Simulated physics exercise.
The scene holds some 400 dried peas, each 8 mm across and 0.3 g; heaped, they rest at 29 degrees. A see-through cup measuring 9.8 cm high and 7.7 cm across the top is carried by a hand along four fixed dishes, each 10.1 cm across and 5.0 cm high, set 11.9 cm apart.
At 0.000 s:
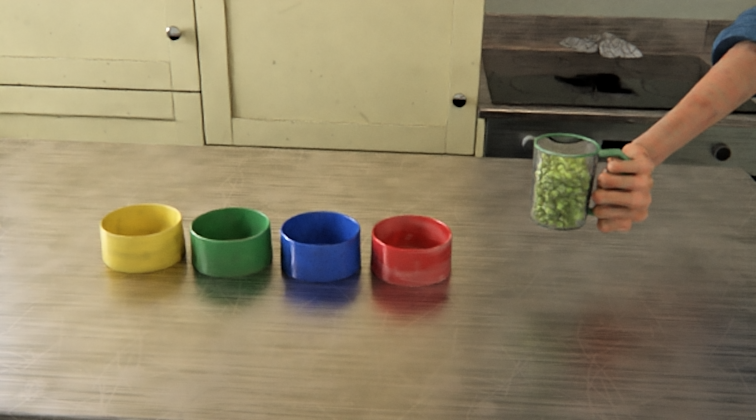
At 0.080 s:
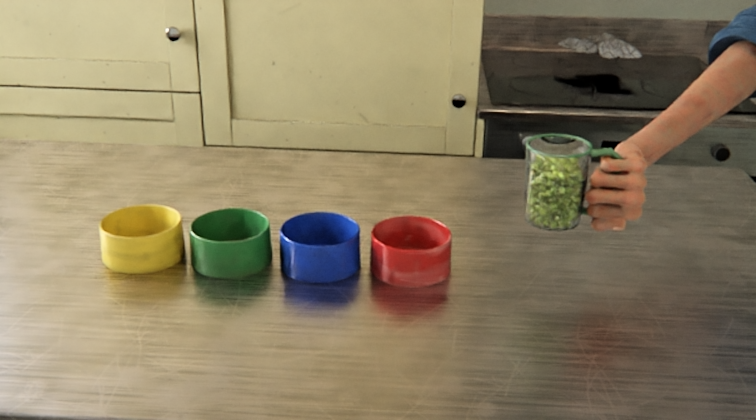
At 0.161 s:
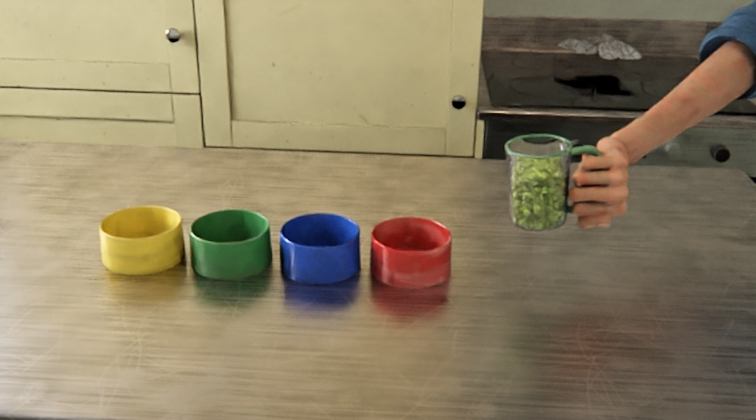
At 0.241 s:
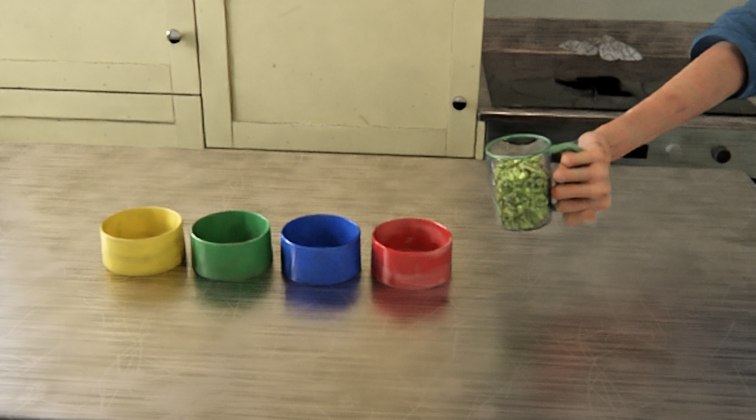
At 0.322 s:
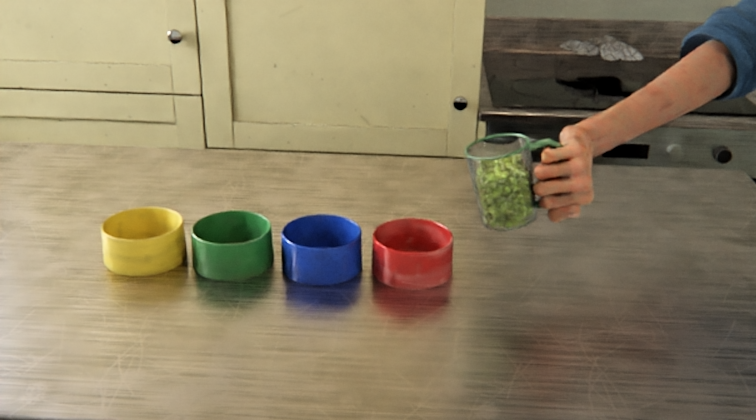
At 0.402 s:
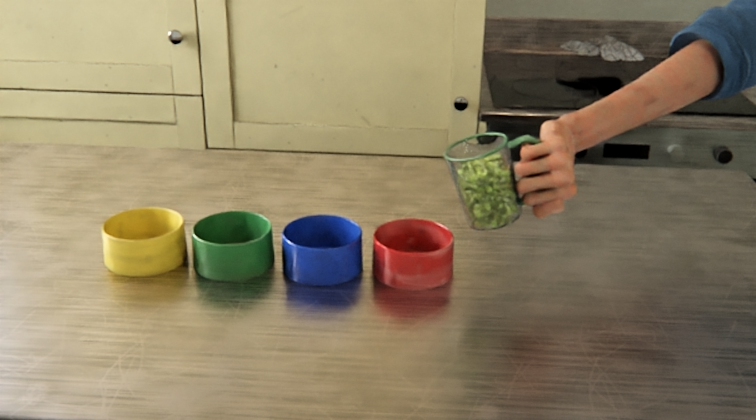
In this clip, a hand holding a clear cup of small green pieces by its handle moves it left above a counter, gradually tilting it leftward, while four dishes, yellow, green, blue and red, stay still in a row.
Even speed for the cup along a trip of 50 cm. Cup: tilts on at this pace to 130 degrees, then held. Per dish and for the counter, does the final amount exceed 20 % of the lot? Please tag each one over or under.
Red - under; blue - under; green - under; yellow - over; counter - under.
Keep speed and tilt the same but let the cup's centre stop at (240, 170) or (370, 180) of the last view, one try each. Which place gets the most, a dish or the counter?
The winner: Green, then blue.
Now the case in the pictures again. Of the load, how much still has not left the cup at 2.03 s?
I reckon around 65 per cent.
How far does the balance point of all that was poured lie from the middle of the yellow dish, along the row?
I'd put it near 2 cm to the left of the dish's middle.
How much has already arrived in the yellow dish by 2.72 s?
So far, roughly 90 per cent.
Then, at 1.38 s, tilt 70 degrees; cup holds 100 %.
After 2.03 s, tilt 105 degrees; cup holds 65 %, yellow 30 %.
After 2.72 s, tilt 130 degrees; cup holds 0 %, yellow 90 %.
At rest (3.1 s), red 0 %, blue 0 %, green 0 %, yellow 90 %, counter 10 %.
